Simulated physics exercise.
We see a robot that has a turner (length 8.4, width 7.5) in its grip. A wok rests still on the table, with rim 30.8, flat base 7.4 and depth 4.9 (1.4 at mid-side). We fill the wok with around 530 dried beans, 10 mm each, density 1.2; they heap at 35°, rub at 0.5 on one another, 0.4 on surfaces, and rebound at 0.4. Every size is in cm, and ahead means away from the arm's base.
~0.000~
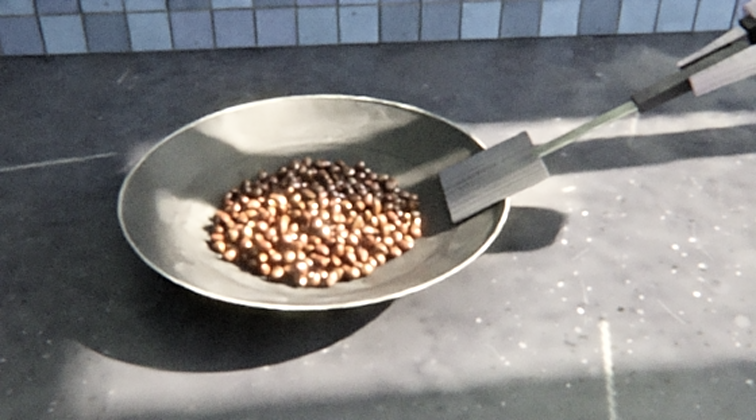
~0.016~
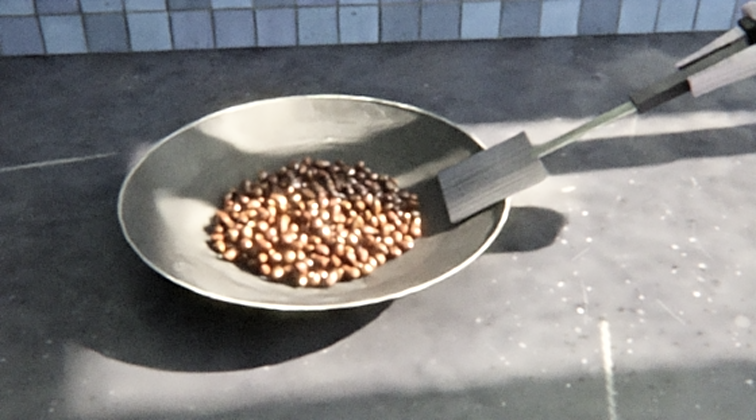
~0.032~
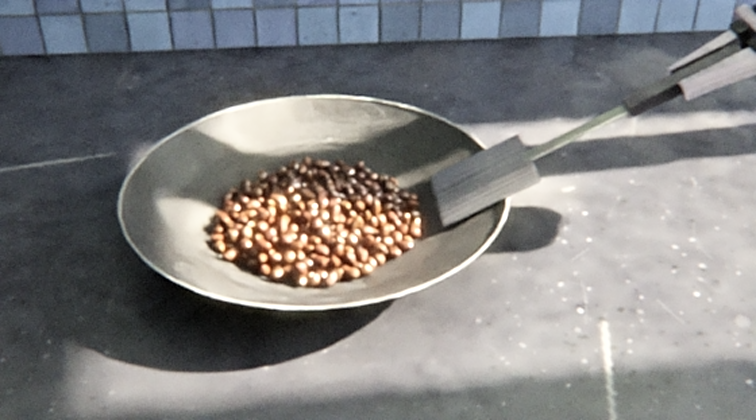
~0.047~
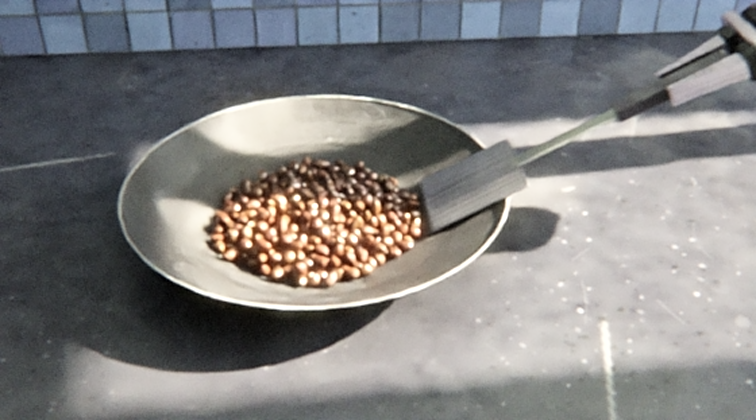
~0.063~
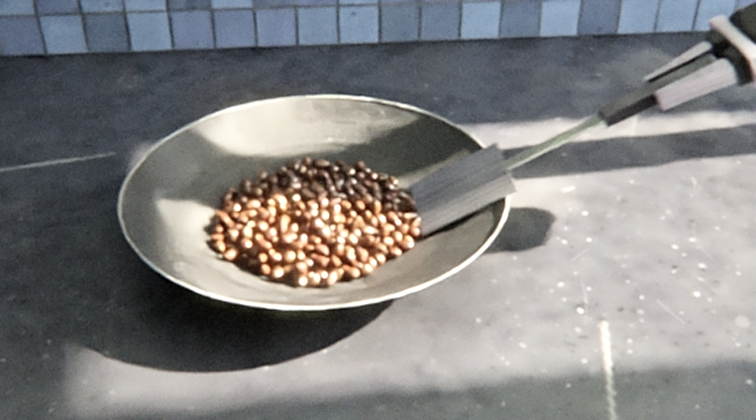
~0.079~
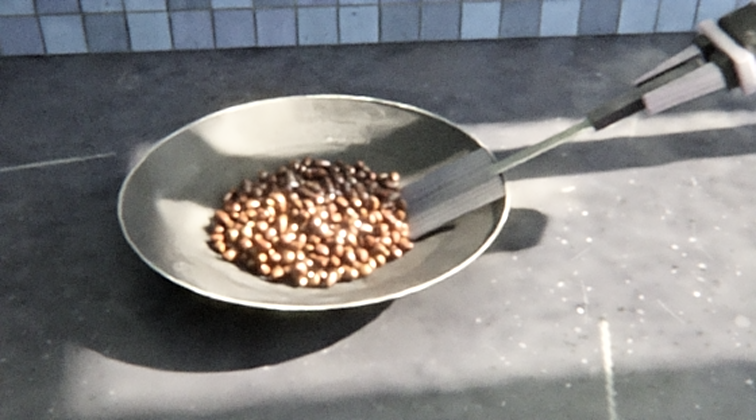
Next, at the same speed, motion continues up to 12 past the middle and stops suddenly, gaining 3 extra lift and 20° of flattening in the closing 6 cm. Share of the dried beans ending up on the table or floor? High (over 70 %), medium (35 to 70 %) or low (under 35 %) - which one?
Low, under 35 %.
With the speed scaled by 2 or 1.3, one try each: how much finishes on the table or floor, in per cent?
I'd expect close to 40 and then close to 30 percent.
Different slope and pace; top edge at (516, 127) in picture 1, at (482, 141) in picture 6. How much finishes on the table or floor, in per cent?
I'd put it at roughly 20 per cent.
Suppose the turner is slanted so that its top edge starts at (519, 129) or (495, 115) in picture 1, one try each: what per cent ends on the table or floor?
Around 20 per cent, then around 25 per cent.
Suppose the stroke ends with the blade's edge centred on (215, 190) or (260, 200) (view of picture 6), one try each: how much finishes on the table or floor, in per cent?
Try 1: Approx. 0 %; try 2: Approx. 0 %.
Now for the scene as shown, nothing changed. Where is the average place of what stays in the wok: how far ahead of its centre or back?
It rests close to 4.5 centimetres ahead of centre.
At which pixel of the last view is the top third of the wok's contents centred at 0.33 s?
Around (172, 199).
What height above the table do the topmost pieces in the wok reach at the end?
It reaches around 5.0 cm.
After 0.20 s, sloping 28°, highest piece 4 above the table; 527 in the wok.
After 0.33 s, sloping 24°, highest piece 6 above the table; 524 in the wok, 3 on the blade or in flight.
After 0.59 s, sloping 8°, highest piece 6 above the table; 391 in the wok, 131 on the table or floor, 5 on the blade or in flight.
After 1.64 s, sloping 8°, highest piece 6 above the table; 390 in the wok, 137 on the table or floor.
In the end, 390 in the wok, 137 on the table or floor. That is 26 % on the table or floor.
